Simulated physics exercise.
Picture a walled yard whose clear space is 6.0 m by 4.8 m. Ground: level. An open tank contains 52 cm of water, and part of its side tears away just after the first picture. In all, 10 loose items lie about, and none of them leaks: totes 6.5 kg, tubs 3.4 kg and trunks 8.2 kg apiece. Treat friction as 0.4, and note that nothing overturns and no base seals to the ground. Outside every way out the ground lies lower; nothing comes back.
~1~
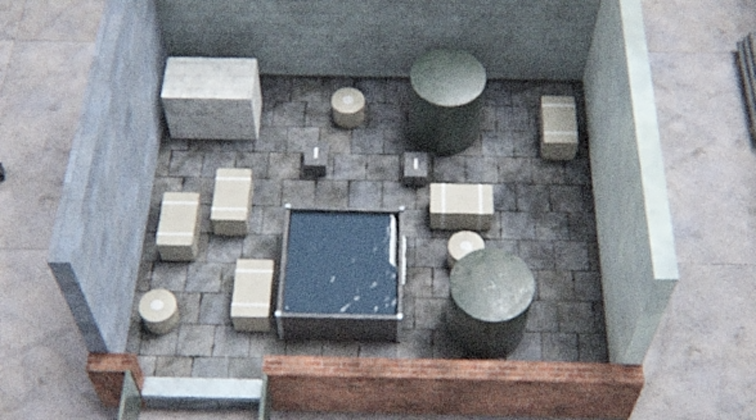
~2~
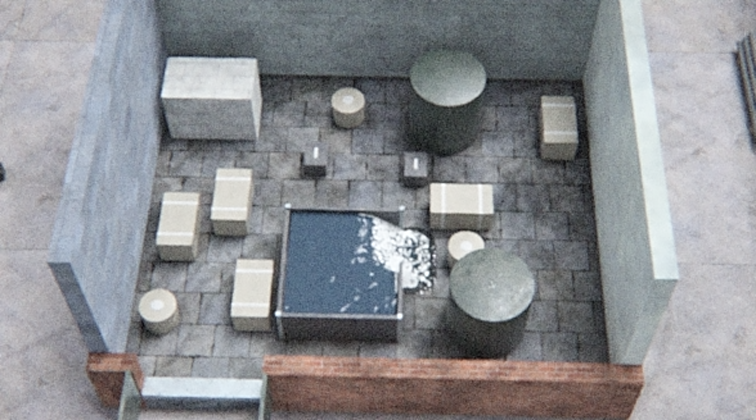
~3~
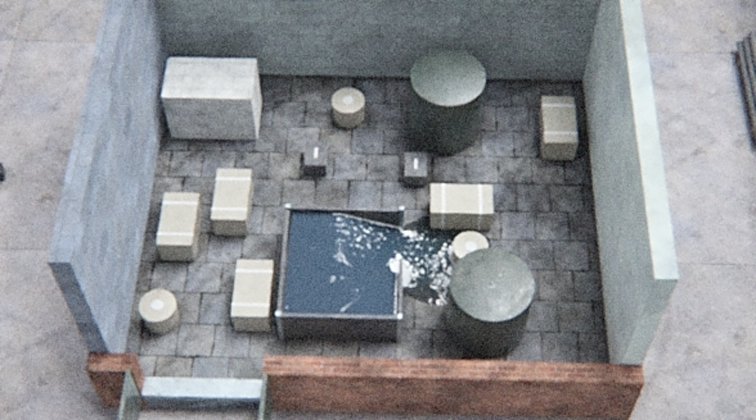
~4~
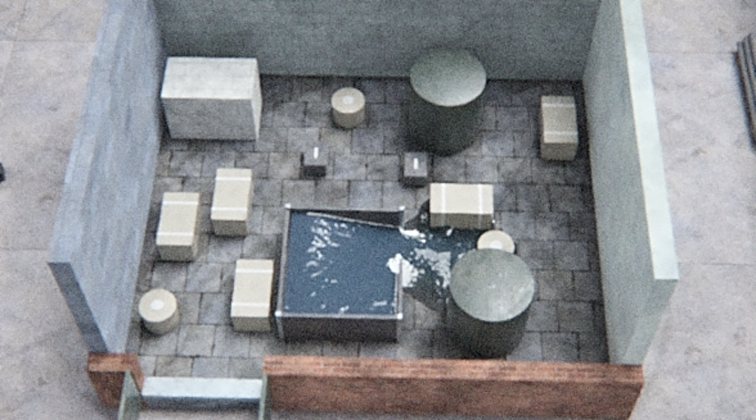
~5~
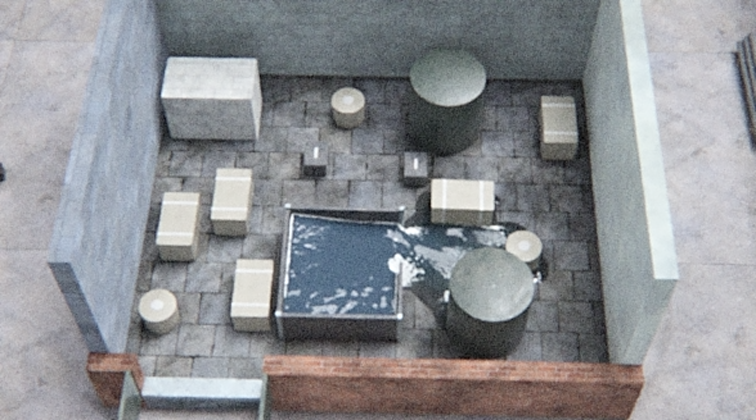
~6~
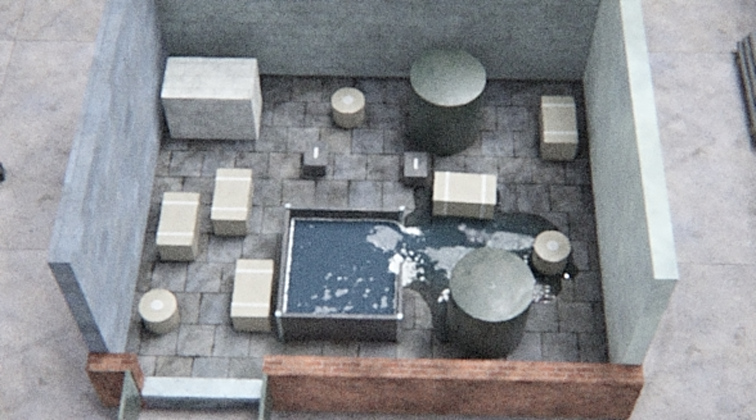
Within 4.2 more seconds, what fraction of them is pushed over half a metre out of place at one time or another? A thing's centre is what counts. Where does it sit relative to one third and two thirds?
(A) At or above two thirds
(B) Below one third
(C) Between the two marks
Below one third (B).
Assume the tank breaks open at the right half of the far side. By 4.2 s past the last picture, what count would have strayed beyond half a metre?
Then the count would be 2.
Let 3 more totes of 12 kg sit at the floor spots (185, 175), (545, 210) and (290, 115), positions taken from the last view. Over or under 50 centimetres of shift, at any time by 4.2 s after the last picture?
So it's stays below, then gets above, then stays below.
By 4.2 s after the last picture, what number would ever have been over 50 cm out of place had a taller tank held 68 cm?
The count would be 4.
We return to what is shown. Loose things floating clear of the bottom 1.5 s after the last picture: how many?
Just then, the number is 1.
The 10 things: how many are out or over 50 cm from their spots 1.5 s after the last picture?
The number by then is 2.
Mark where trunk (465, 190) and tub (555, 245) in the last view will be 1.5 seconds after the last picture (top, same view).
(509, 120) and (586, 250), roughly.
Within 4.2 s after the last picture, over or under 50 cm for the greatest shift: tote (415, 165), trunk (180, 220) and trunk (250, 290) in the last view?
Within the mark, within the mark, within the mark.
Then, 0.4 s after the last picture 2 of 10 are over 50 cm from their spots; 1 afloat.
Then, 1.5 s after the last picture 2 of 10 are over 50 cm from their spots; 1 afloat.
Then, 2.8 s after the last picture 3 of 10 are over 50 cm from their spots; 3 afloat.
Then, 4.2 s after the last picture 2 of 10 are over 50 cm from their spots, and 3 have been at some point; 3 afloat.
